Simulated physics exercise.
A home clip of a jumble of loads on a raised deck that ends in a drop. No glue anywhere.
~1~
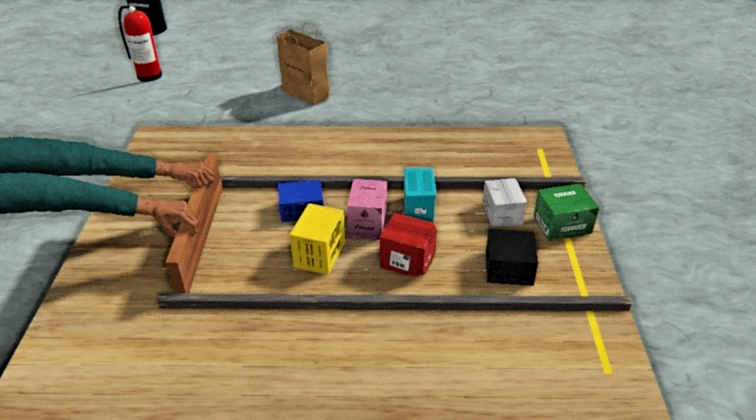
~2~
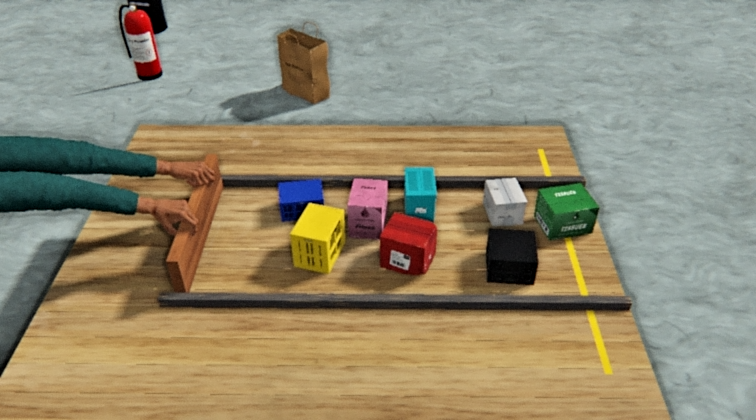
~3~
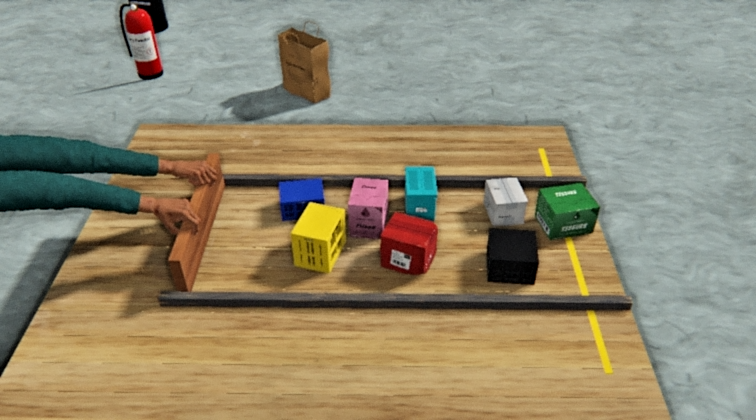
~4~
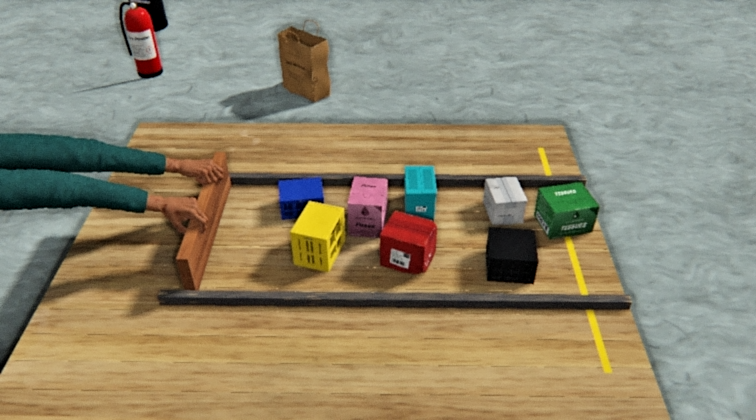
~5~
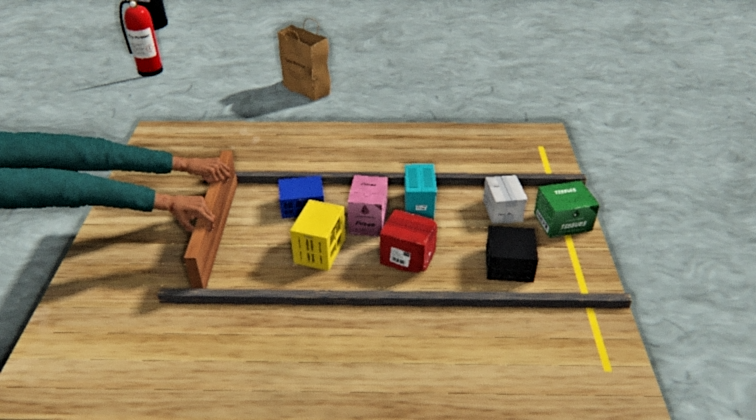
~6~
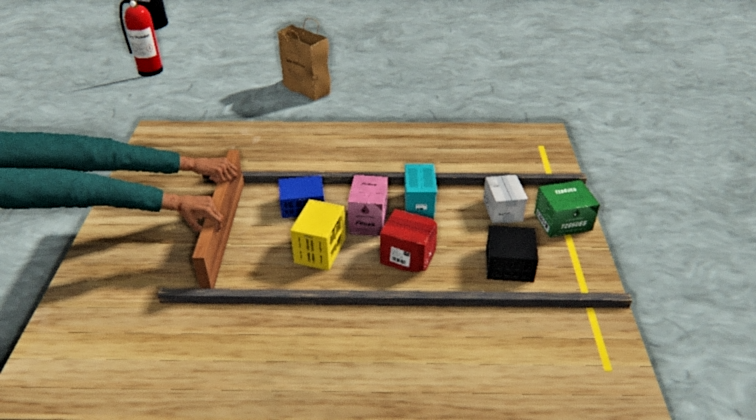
A wooden plank, held by two hands in green sleeves, slides slowly a short way right between two dark rails on a table, while the eight colored boxes ahead of it, near a yellow tape line, stay still.
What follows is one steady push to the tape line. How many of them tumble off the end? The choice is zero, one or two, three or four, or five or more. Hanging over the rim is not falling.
Here the number that fall off is five or more.
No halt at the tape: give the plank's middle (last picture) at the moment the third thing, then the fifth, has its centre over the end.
Near (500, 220) and (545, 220).
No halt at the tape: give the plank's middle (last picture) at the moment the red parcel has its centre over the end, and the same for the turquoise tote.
Near (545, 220) and (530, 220).
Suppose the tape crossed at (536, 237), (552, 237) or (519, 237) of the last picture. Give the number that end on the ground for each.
In that order 4, 5 and 3.
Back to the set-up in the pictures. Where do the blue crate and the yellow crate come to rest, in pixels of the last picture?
First (580, 192), then (595, 236).
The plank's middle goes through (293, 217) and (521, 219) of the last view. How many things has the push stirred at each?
The counts are 1 and 8.
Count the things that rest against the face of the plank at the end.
2 of them.
Soon after, none off yet; green box at rest near (566, 209); white box at rest near (505, 199); black crate at rest near (511, 253).
Then, none off yet; green box moved a little near (572, 210); white box moved a little near (526, 200); black crate moved a little near (525, 253).
Further on, one off so far; green box falling near (646, 304); white box moved well along near (603, 208); black crate moved well along near (619, 254).
At rest, the number that fall off is five or more; fallen, pink box, red parcel, turquoise tote, black crate, white box and green box.
